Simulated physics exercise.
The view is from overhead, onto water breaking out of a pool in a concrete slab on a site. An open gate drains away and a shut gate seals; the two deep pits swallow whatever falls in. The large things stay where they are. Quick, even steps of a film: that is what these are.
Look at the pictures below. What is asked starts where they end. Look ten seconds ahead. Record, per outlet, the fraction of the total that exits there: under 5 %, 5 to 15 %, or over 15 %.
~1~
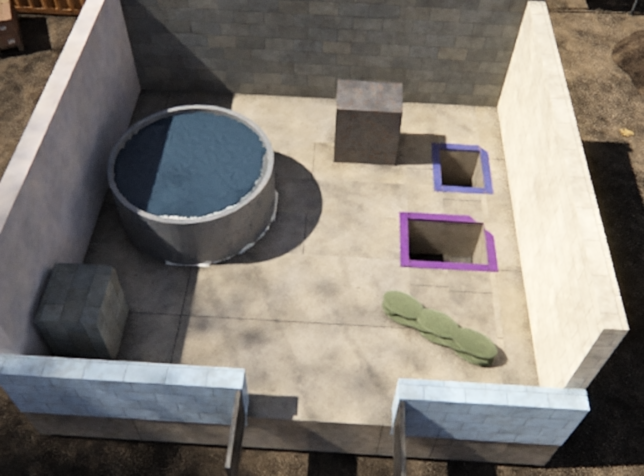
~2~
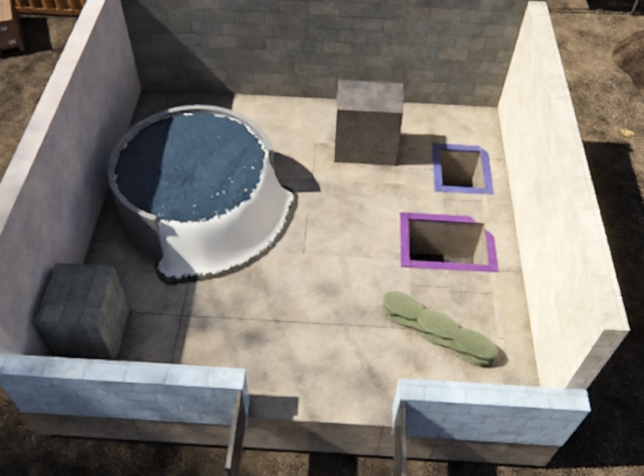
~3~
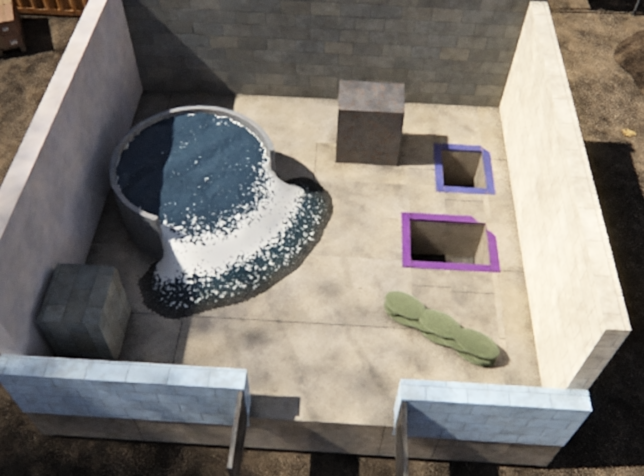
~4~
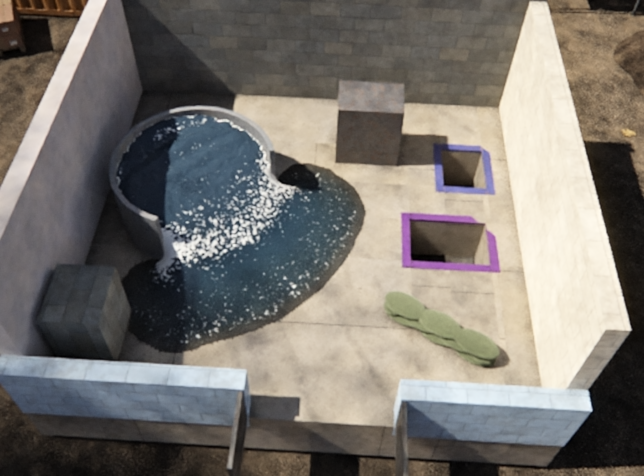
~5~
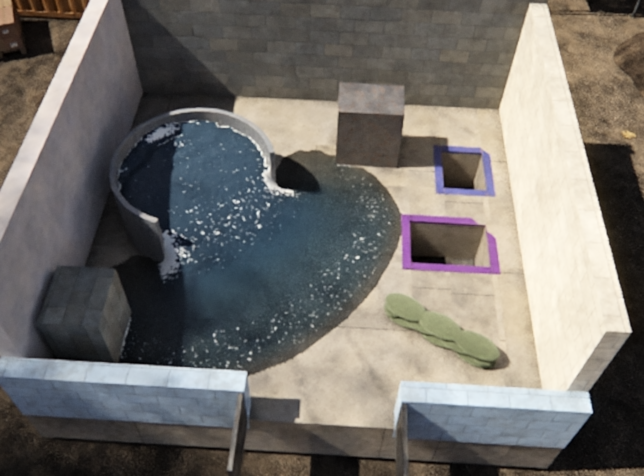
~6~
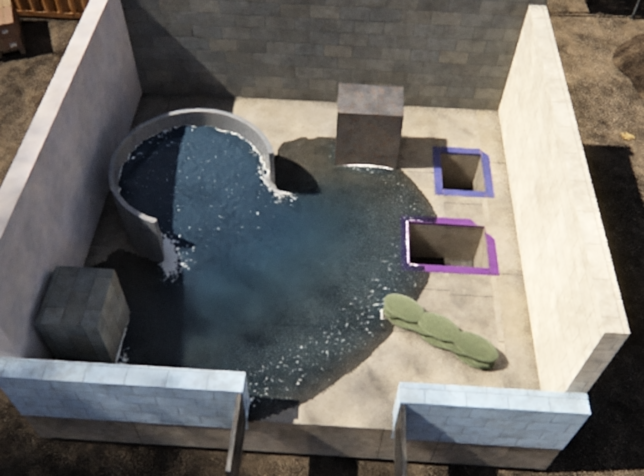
Result: The gate will capture a heavy share beyond fifteen per cent. The purple pit will capture a heavy share beyond fifteen per cent. The blue pit will capture a medium share of five to fifteen per cent.
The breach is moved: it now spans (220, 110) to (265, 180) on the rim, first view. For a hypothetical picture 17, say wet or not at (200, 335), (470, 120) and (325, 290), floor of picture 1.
Going point by point: Left unwetted, waterlogged, left unwetted.
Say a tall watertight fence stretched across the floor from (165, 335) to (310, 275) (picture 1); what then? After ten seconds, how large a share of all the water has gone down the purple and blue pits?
Purple 30 %, blue 15 %.
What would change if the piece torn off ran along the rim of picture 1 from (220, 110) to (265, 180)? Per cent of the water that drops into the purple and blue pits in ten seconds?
Approximately, purple takes 20 % and blue takes 35 %.
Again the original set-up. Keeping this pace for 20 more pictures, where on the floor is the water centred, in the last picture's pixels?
Around (310, 296).
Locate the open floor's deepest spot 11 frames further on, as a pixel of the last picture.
I'd put it around (542, 419).
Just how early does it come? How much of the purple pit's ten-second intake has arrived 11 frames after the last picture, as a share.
Approximately 25 in a hundred, I reckon.
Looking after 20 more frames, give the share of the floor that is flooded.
Close to 60 percent, by my reckoning.
A moment on, water covers 60 % of the floor; the gate 4 %, the purple pit 3 %, the blue pit 1 %.
Next, water covers 60 % of the floor; the gate 13 %, the purple pit 6 %, the blue pit 2 %.
Then, water covers 60 % of the floor; the gate 22 %, the purple pit 11 %, the blue pit 3 %.
Later, water covers 75 % of the floor; the gate 31 %, the purple pit 21 %, the blue pit 5 %.
In the end, water covers 90 % of the floor; the gate 36 %, the purple pit 25 %, the blue pit 7 %.
